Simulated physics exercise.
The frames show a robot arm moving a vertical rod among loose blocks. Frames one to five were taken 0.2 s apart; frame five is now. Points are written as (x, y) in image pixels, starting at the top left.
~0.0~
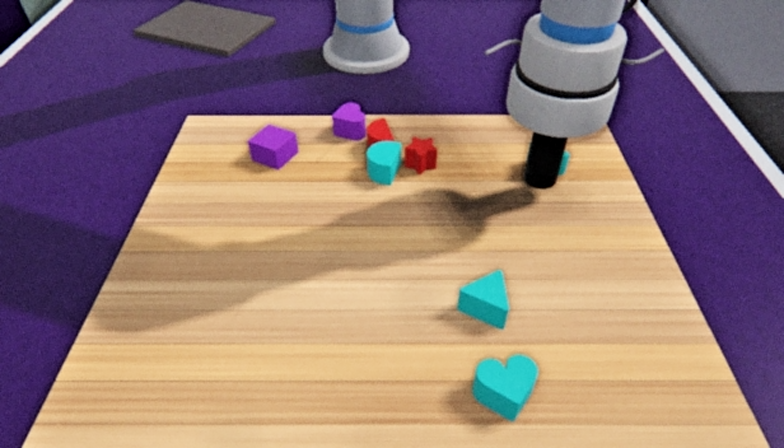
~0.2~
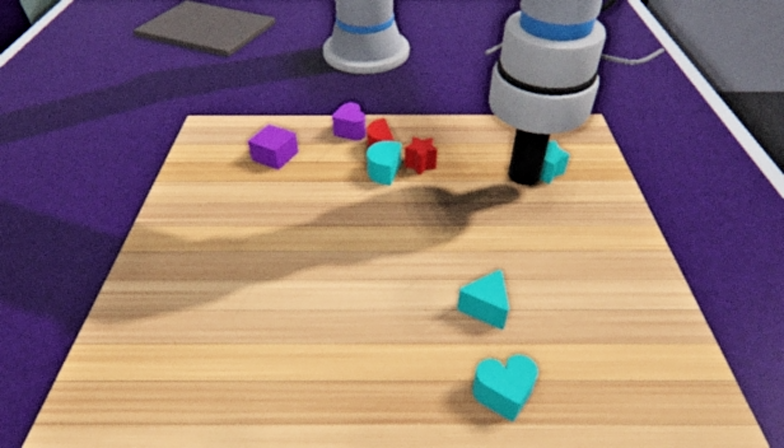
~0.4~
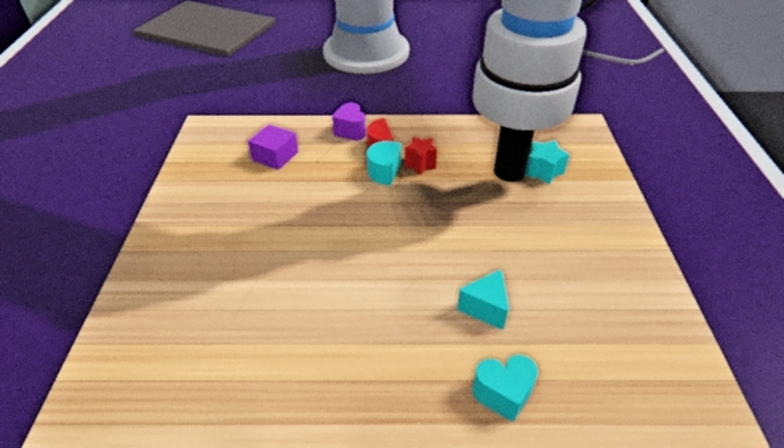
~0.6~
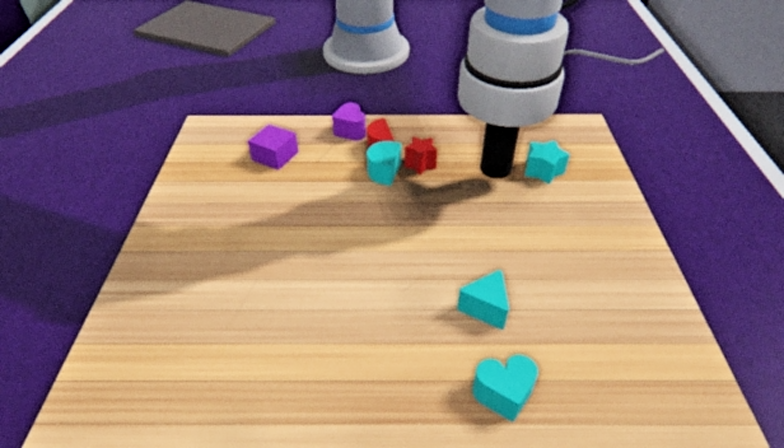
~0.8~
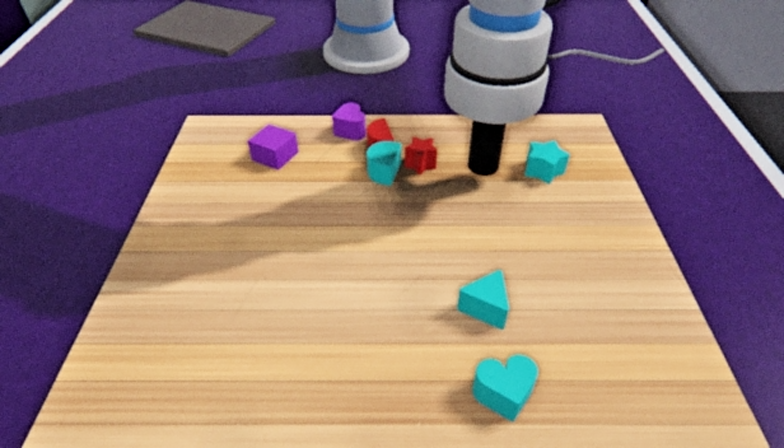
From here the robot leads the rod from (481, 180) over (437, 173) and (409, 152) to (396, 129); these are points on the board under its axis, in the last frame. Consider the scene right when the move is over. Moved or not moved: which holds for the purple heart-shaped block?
Its place changes.
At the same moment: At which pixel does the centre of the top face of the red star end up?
Somewhere near (371, 111).
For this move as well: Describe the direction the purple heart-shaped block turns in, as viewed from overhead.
Clockwise, from overhead.
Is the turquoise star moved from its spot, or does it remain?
It keeps its spot.
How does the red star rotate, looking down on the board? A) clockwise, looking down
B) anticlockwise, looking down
That would be B.
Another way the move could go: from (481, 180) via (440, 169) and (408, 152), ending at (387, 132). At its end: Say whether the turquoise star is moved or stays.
It holds its position.
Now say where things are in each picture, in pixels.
Lower end of the rod at (540, 179), tops of blocks, purple heart-shaped block at (350, 113), red half-round block at (380, 130), turquoise half-round block at (384, 152), red star at (422, 145), turquoise star hidden, in the first frame.
Rod at (524, 176), blocks as before, in the second frame.
Rod at (509, 172), blocks as before, in the third frame.
Rod at (496, 169), blocks as before, in the fourth frame.
Rod at (483, 167), purple heart-shaped block at (350, 113), red half-round block at (380, 130), turquoise half-round block at (384, 152), red star at (422, 145), turquoise star at (548, 151), in the fifth frame.
What follows on the original path. One third of the way, rod at (437, 159); red star at (414, 142).
Two thirds of the way, rod at (409, 139); purple heart-shaped block at (343, 110); red half-round block at (365, 122), turned 15° clockwise; turquoise half-round block at (378, 151), turned 35° anticlockwise; red star at (388, 124), turned 25° anticlockwise.
At the end, rod at (396, 116); purple heart-shaped block at (330, 107), turned 35° clockwise; red half-round block at (352, 118), turned 20° anticlockwise; turquoise half-round block at (378, 151), turned 35° anticlockwise; red star at (371, 111), turned 65° anticlockwise; turquoise star not moved.
